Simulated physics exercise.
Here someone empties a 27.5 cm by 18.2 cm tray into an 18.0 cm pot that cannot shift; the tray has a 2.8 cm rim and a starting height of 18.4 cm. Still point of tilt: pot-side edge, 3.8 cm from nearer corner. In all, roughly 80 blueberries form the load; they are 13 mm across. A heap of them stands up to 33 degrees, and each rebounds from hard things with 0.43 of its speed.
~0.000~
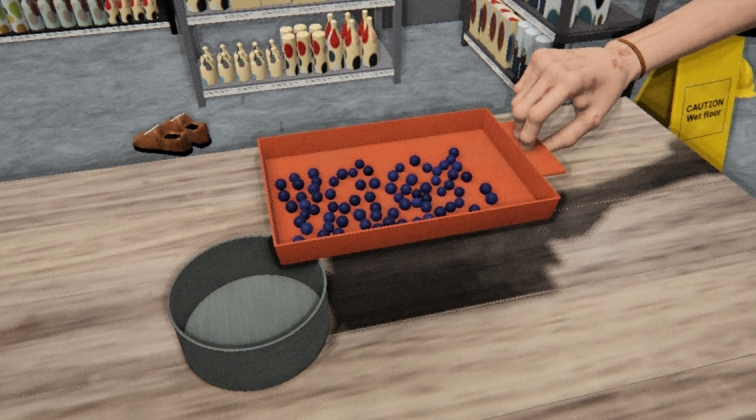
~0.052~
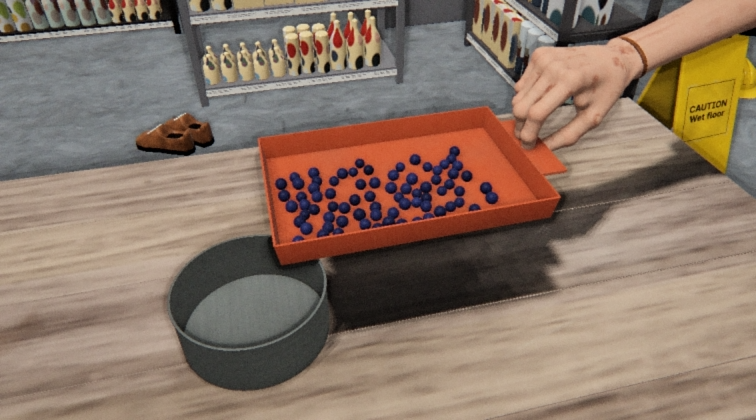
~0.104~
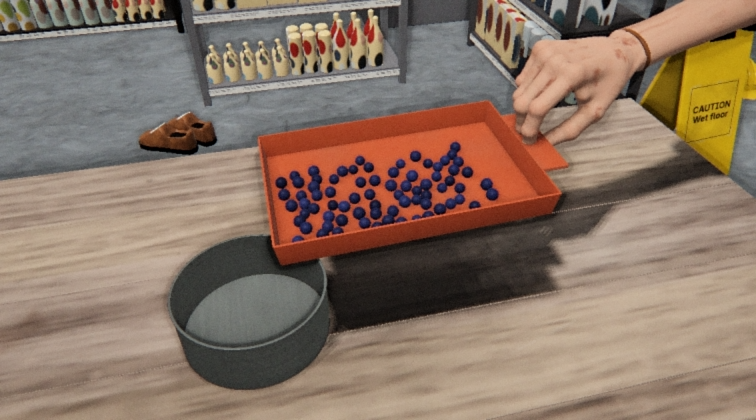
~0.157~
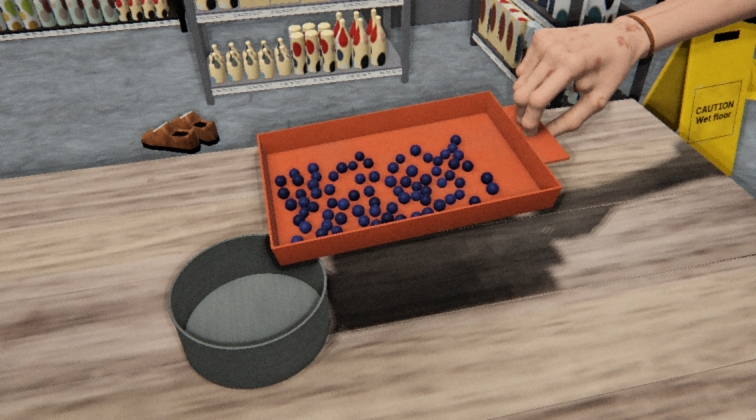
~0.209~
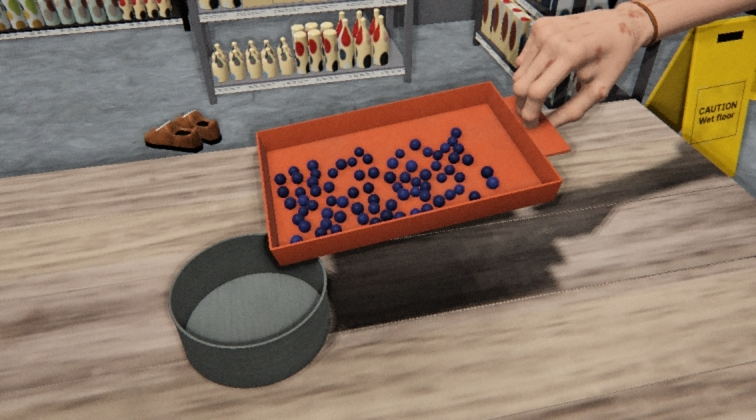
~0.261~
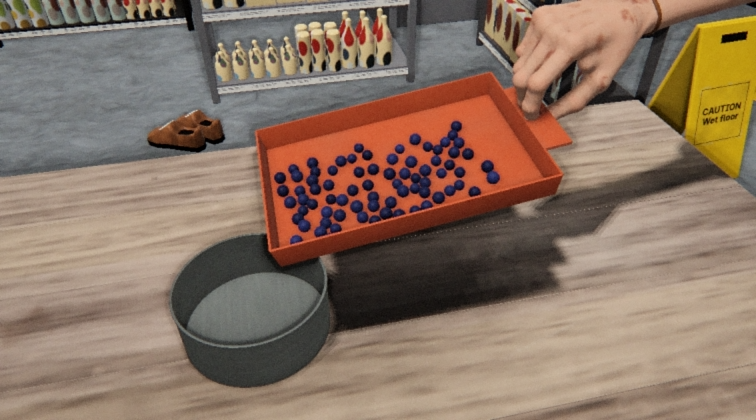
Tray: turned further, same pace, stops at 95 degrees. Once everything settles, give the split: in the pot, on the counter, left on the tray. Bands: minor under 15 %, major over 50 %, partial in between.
Pot: Partial, counter: Major, tray: Minor.
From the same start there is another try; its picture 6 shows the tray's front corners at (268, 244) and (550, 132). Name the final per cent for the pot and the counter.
Final per cent - pot 90, counter 10.
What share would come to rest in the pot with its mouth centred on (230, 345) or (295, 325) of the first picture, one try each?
First try around 90 %, second around 75 %.
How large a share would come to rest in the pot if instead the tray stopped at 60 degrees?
Share in the pot: Around 0 %.
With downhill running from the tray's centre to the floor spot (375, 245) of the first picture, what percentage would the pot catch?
About 0 per cent.
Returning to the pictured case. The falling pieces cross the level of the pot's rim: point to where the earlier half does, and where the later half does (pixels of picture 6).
Roughly (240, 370) to start, and after that (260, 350).
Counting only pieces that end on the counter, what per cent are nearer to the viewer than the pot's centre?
I'd put it at around 100 per cent.
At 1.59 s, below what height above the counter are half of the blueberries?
Roughly 24 cm above the counter.
After 1.06 s, tilt 50 degrees; the tray holds 100 %, the pot 0 %.
Then, at 1.59 s, tilt 76 degrees; the tray holds 100 %, the pot 0 %.
Then, at 2.18 s, tilt 95 degrees; the tray holds 50 %, the pot 0 %.
In the end, at 3.8 s, pot 25 %, counter 75 %, tray 0 %.
